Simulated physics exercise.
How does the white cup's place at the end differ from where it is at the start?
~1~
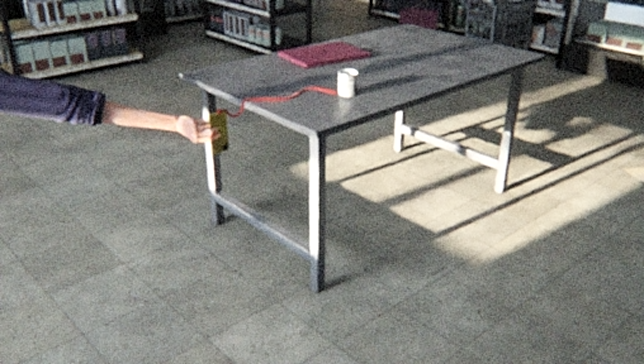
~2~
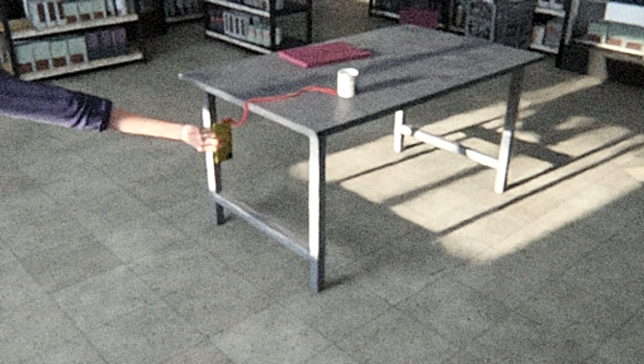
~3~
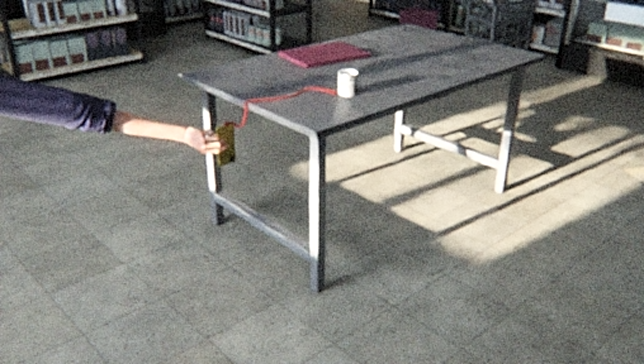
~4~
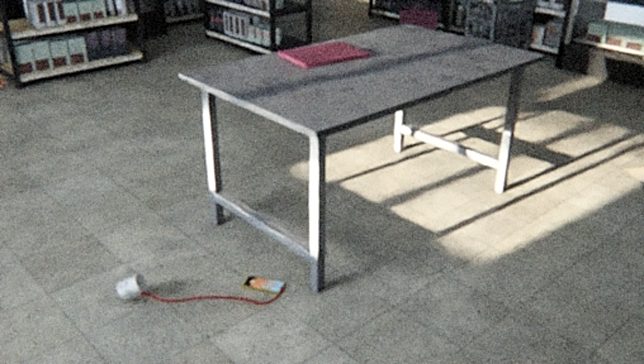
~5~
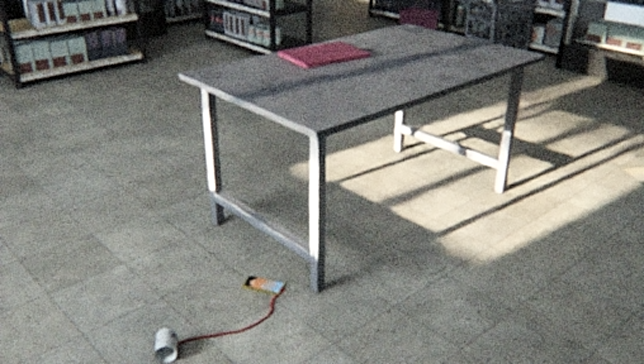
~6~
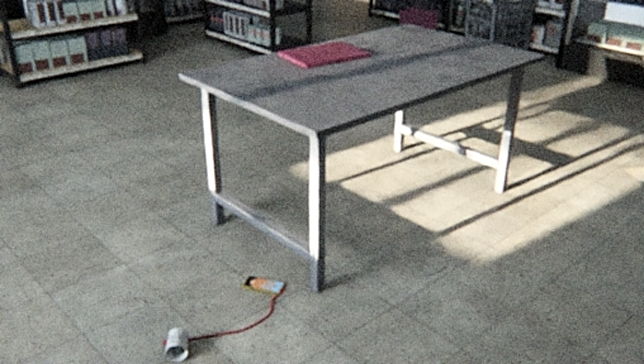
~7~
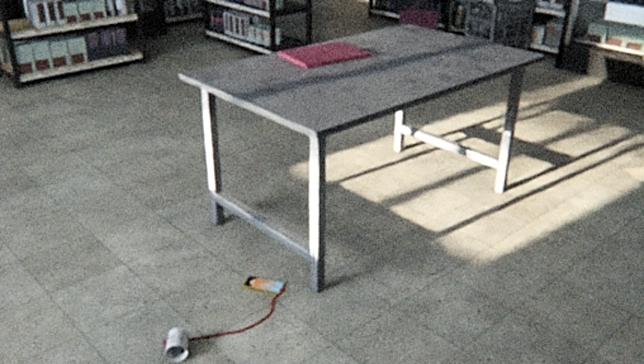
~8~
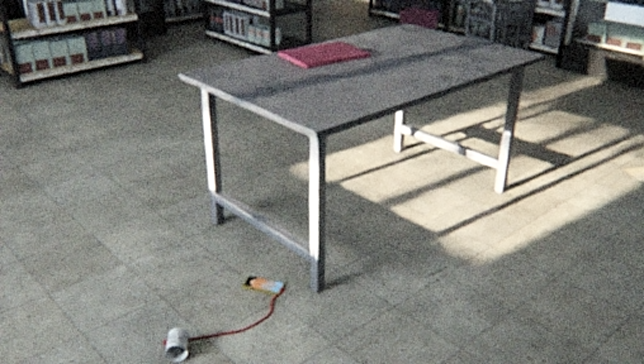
At the start the white cup stands on the tabletop near the pink laptop. At the end it lies on the floor in front of the table, further to the left.
